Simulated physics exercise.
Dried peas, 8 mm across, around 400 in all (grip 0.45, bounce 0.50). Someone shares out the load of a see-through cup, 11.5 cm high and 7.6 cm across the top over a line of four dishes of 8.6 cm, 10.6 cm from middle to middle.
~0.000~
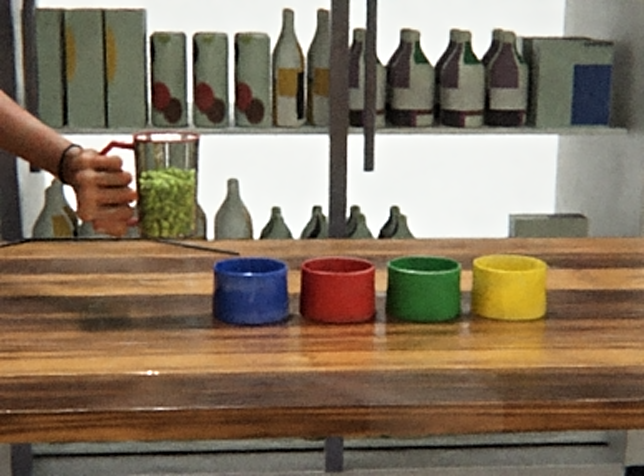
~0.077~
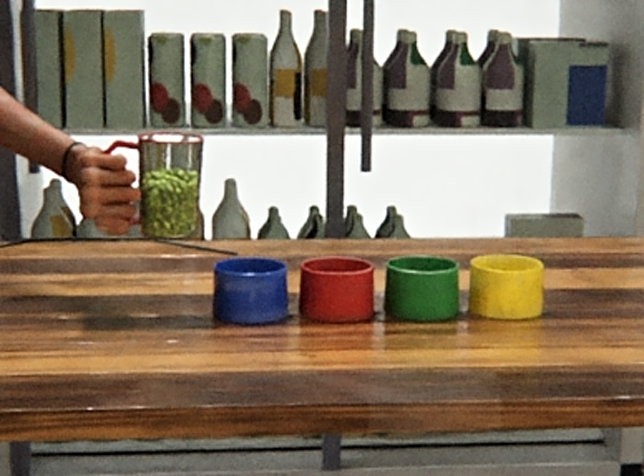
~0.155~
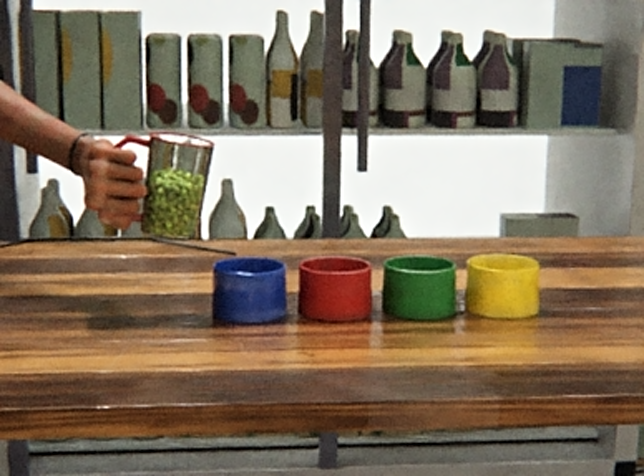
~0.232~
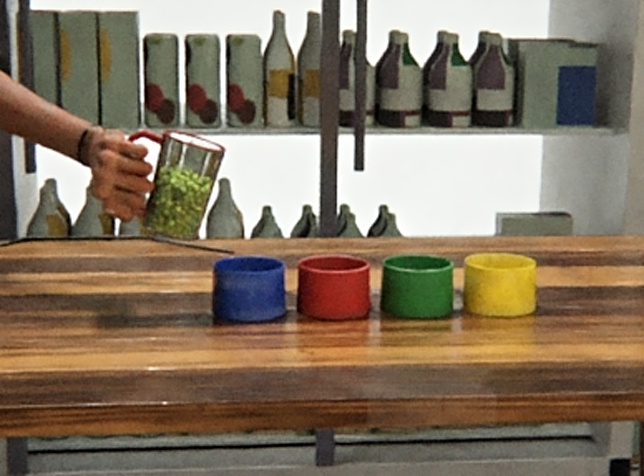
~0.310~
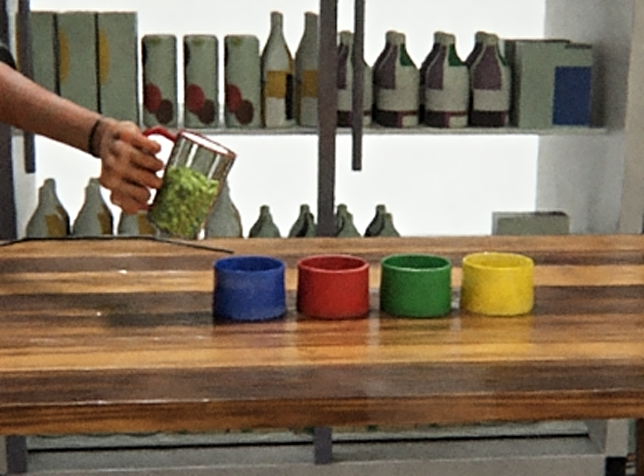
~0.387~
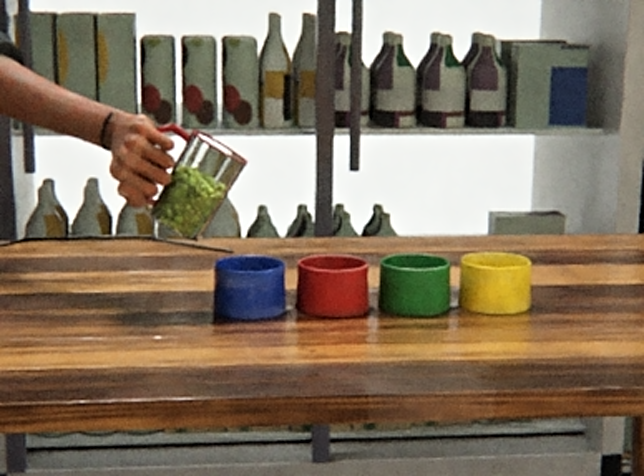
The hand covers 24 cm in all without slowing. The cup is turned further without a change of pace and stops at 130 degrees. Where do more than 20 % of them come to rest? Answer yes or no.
Red yes, blue no, green no, yellow no, counter no.
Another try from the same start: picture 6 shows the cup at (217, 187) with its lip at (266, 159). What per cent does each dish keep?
Red 0; blue 0; green 100; yellow 0.
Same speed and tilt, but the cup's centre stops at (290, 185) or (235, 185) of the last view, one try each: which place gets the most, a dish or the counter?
Most goes to: Red; counter.
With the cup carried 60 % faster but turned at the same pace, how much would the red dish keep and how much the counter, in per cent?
Red 0, counter 10.
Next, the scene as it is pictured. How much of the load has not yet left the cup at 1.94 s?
Some 0 per cent of the load.
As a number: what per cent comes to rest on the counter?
Some 5 per cent.
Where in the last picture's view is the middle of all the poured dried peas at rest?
Near (337, 284).
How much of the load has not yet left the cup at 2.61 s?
Some 0 per cent of the load.
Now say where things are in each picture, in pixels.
In the first frame, cup at (167, 185), tilt 0 degrees, lip at (199, 137), moved 0.0 cm; middle of the pieces at (169, 199); blue dish at (251, 267); red dish at (338, 266); green dish at (424, 265); yellow dish at (510, 264).
In the second frame, cup at (170, 186), tilt 2 degrees, lip at (204, 139), moved 0.3 cm; middle of the pieces at (171, 200).
In the third frame, cup at (176, 187), tilt 9 degrees, lip at (214, 144), moved 1.0 cm; middle of the pieces at (175, 200).
In the fourth frame, cup at (182, 186), tilt 16 degrees, lip at (226, 150), moved 1.7 cm; middle of the pieces at (180, 200).
In the fifth frame, cup at (190, 186), tilt 23 degrees, lip at (237, 156), moved 2.5 cm; middle of the pieces at (186, 199).
In the sixth frame, cup at (197, 187), tilt 31 degrees, lip at (247, 163), moved 3.3 cm; middle of the pieces at (192, 199); blue dish at (250, 264); red dish at (333, 263); green dish at (415, 262); yellow dish at (496, 261). Its pace works out near 95 degrees a second; the hand travels 10 cm a second.
After 1.32 s, tilt 118 degrees; cup holds 75 %, red 20 %.
Then, at 1.94 s, tilt 130 degrees; cup holds 0 %, red 95 %.
Then, at 2.61 s, tilt 130 degrees; cup holds 0 %, red 95 %.
By 2.9 s all is still; red 95 %, blue 0 %, green 0 %, yellow 0 %, counter 5 %.
